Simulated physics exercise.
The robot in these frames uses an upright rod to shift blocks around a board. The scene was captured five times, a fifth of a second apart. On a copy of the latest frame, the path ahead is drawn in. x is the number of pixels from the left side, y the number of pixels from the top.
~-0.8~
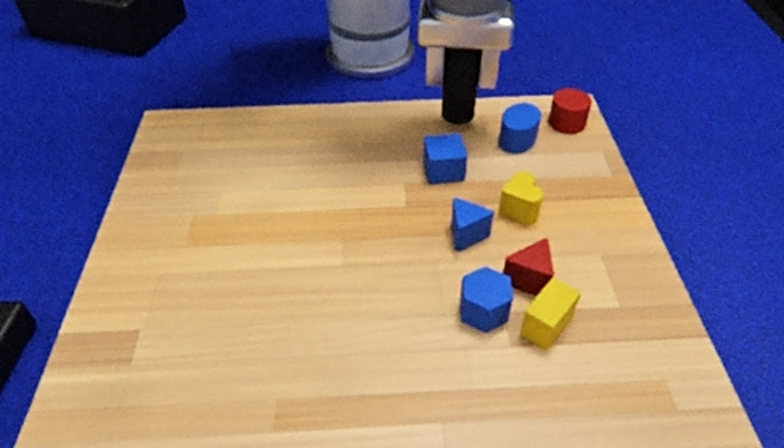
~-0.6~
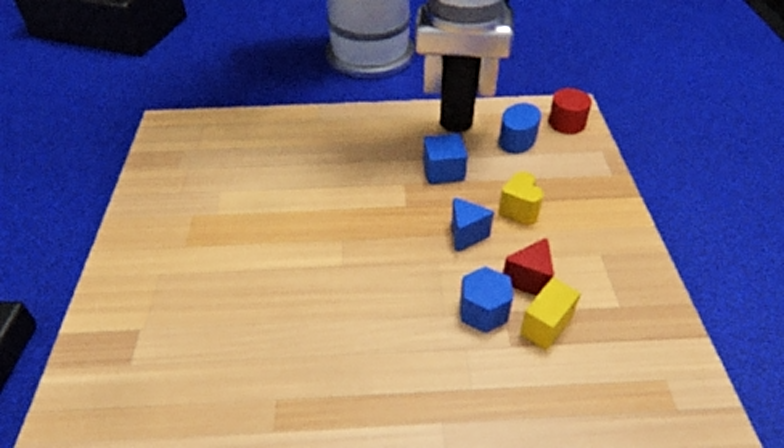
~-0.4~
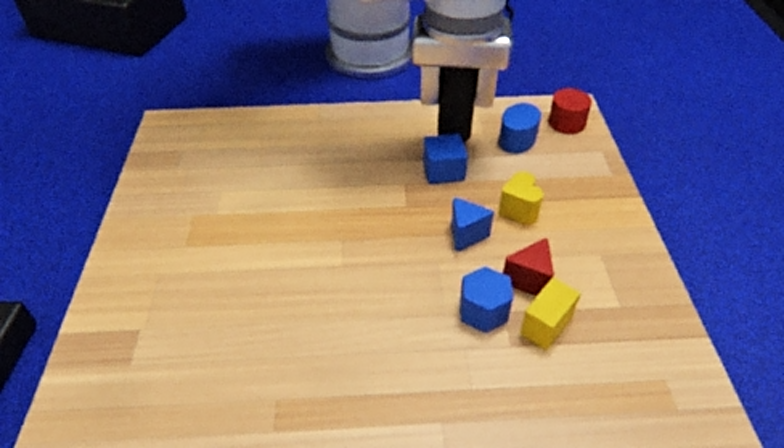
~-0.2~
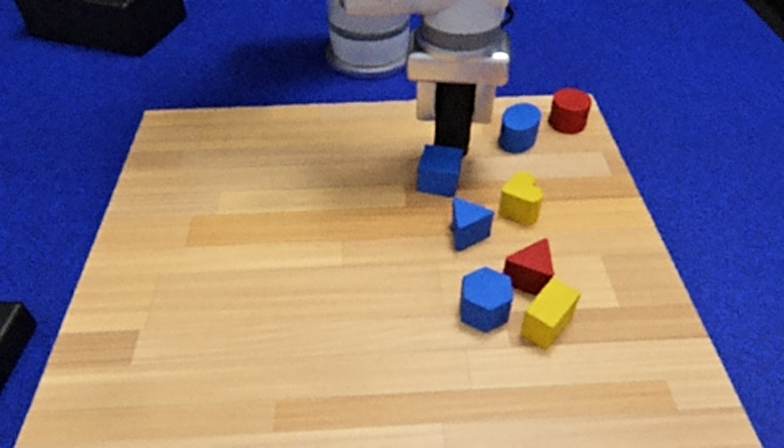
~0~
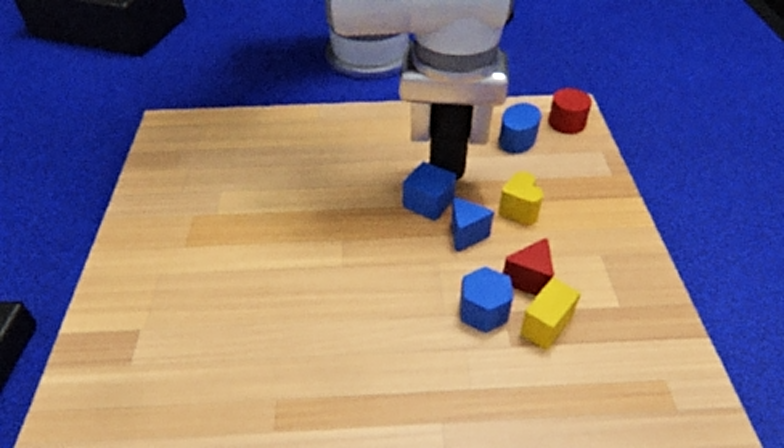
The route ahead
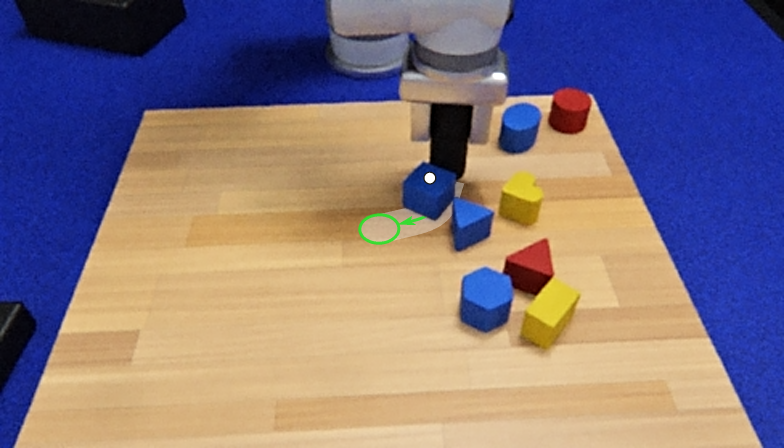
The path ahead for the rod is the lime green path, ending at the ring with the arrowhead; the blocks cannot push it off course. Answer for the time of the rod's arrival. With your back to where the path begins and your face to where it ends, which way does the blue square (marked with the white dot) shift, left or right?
Facing from start to end, it will go to the left.
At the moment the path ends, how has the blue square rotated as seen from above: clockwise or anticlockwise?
Looking down on the board, it turns counter-clockwise.
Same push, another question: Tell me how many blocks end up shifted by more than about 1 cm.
Blocks that move over 1 cm: One.
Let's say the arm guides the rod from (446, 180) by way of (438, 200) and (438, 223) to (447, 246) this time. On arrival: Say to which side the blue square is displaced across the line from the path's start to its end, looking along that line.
Shifts right.
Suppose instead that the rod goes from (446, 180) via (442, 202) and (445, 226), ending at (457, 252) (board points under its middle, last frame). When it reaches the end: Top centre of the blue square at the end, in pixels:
It is going to be at (408, 213).
The drawn path runs from (446, 180) by way of (438, 203) and (414, 220) to (379, 229); the dot is on the blue square.
What follows on the original path. One third of the way, rod at (439, 193); blue square at (415, 201), turned 15° clockwise.
Two thirds of the way, rod at (413, 211); blue square at (394, 222).
At the end, rod at (379, 219); blue square at (377, 235), turned 35° anticlockwise; blue triangular piece not moved.
